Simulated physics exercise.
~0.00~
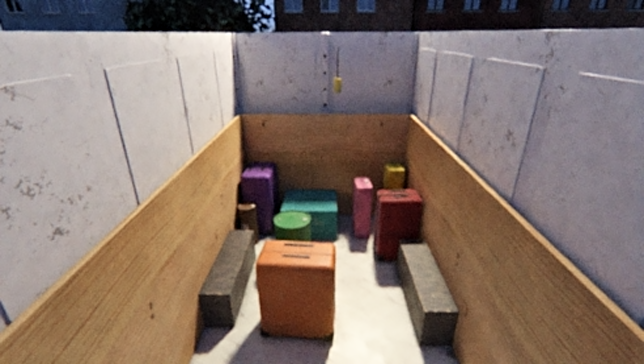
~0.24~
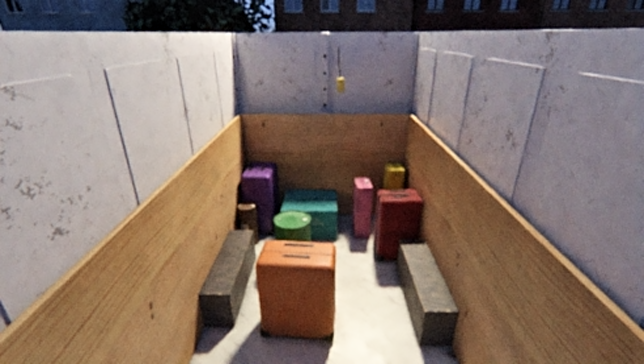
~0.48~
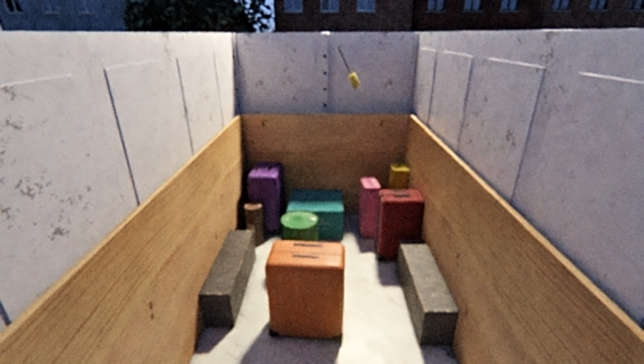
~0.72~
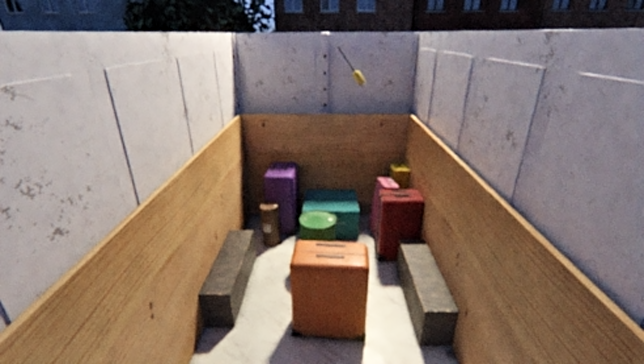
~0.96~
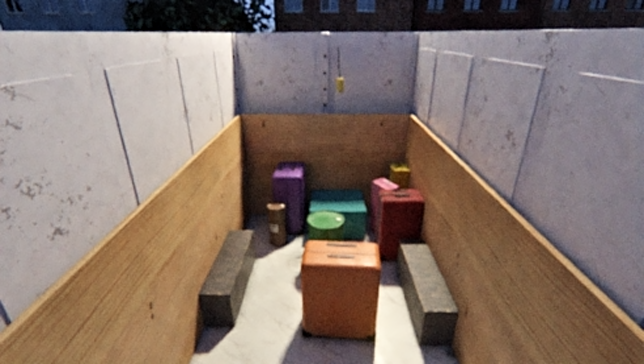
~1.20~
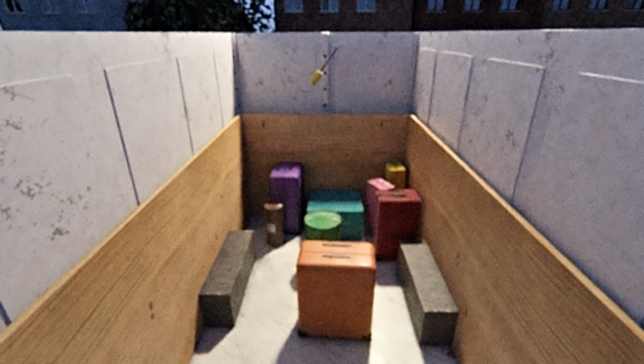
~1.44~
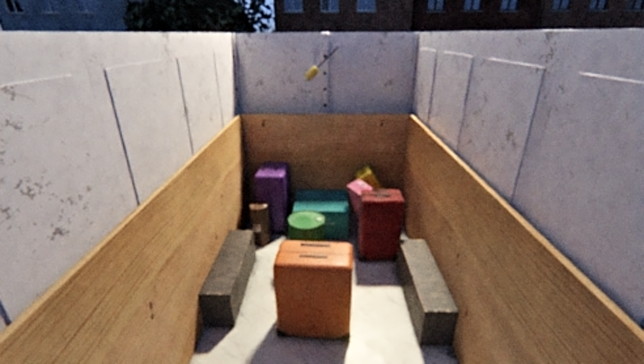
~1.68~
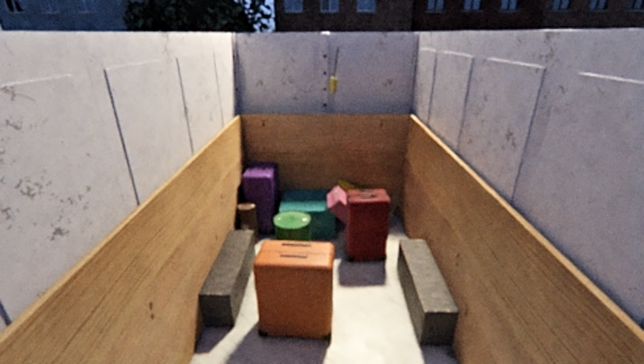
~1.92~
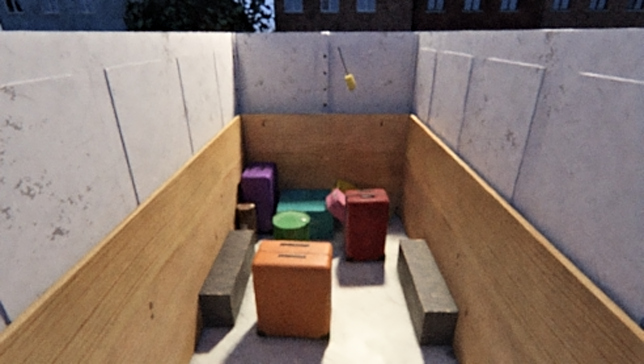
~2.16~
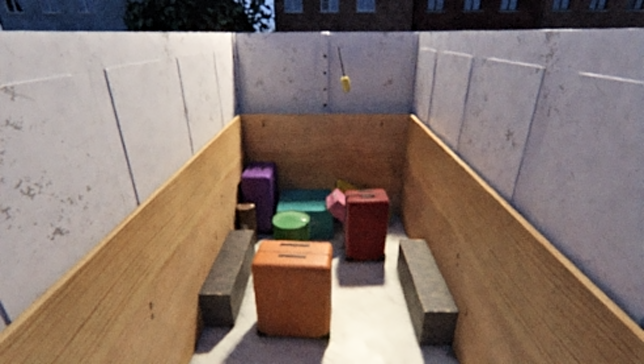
Cases, boxes and a green drum shift about in the load bay of a van, seen from the rear towards the bulkhead. An orange case stands in front, the drum and a turquoise box behind it, purple and brown pieces at left, and pink, yellow and red ones at right. The orange case, drum, purple case and brown canister slide right, and the pink box tilts. Then they slide back left, the red case moves left too, and the pink and yellow boxes tip over. Finally, those two rest leaning behind the upright red case, and the rest stand near their starting places.
